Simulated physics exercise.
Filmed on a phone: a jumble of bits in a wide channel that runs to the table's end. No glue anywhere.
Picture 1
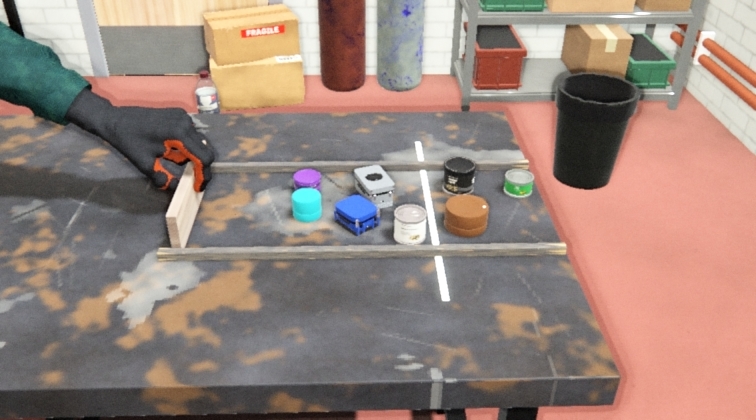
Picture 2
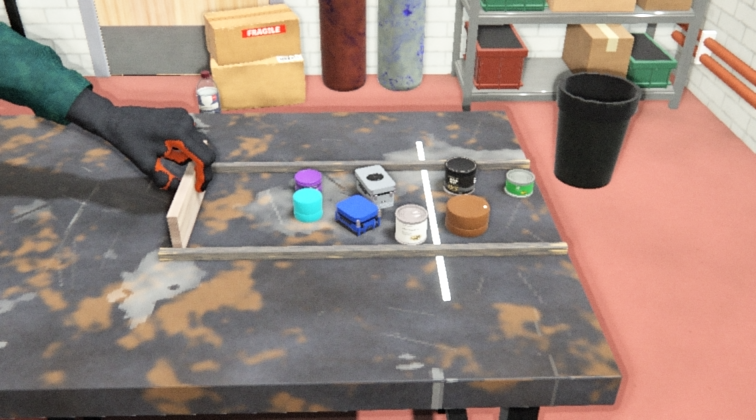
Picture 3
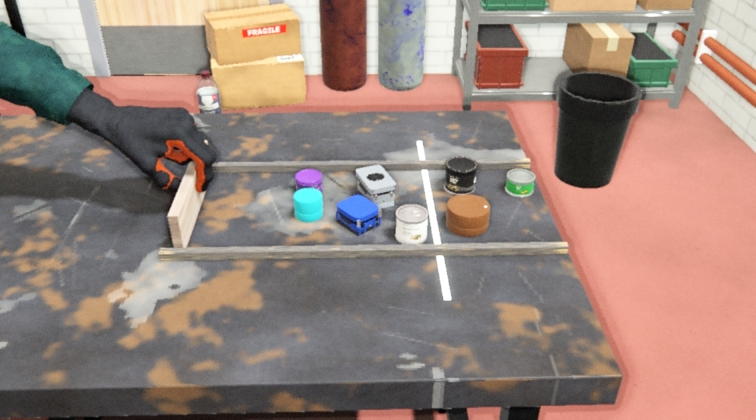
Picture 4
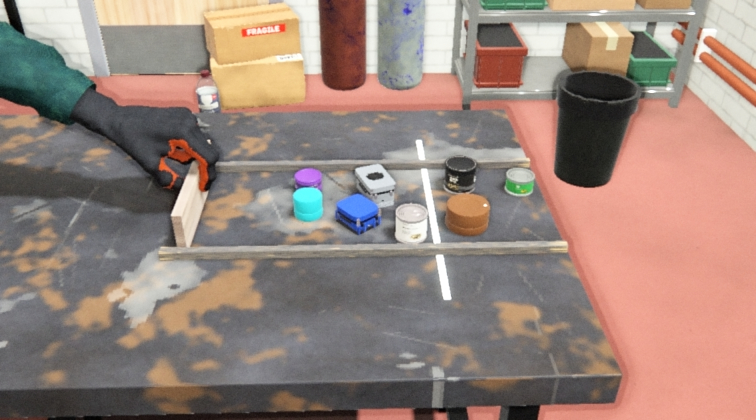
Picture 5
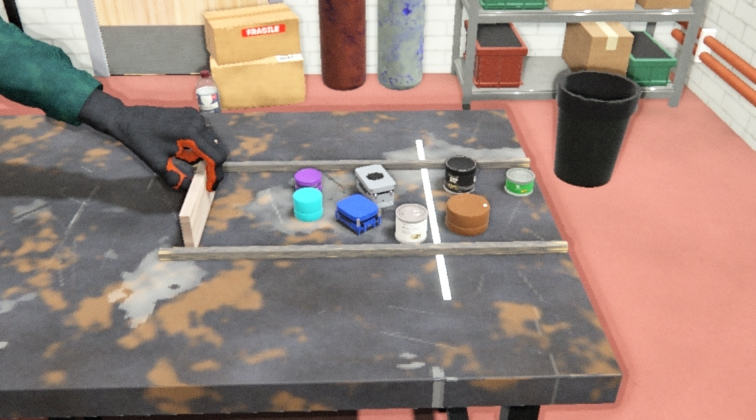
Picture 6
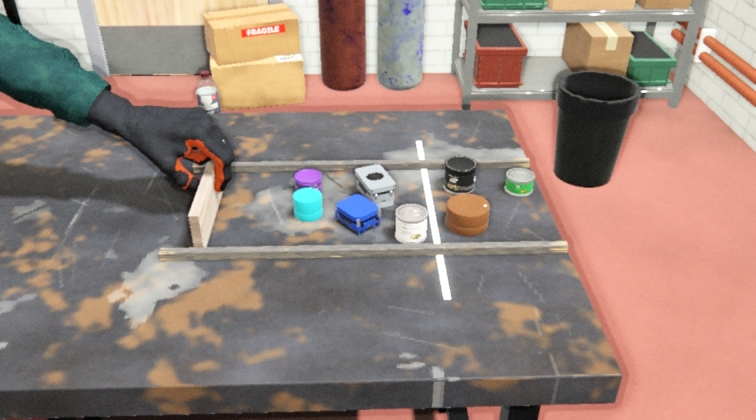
On a worn, rust-stained workshop table, seen from above at an angle, two thin rails form a wide channel reaching toward the right end, crossed by white tape. Purple, cyan, blue, grey and white containers sit left of the tape, with black, brown and green ones to its right. A black-gloved hand at left holds a wooden board nearly still, then slides it slightly right, touching nothing.
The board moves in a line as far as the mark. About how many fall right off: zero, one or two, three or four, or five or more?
In the end the number that fall off is zero.
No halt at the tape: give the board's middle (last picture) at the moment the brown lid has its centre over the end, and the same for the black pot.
About (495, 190), and (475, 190) for the other.
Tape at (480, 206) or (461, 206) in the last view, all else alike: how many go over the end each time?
In that order 2 and 1.
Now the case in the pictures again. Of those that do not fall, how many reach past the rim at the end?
Overhanging: 0.
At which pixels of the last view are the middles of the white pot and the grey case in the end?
First (454, 230), then (459, 179).
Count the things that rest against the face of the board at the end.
It touches 4.
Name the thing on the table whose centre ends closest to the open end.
The green pot.
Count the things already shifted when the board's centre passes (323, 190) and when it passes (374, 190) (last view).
The counts are 3 and 5.
Soon after, none off yet; green pot at rest near (520, 182); black pot at rest near (460, 175); brown lid at rest near (467, 215).
In the end, the number that fall off is zero.
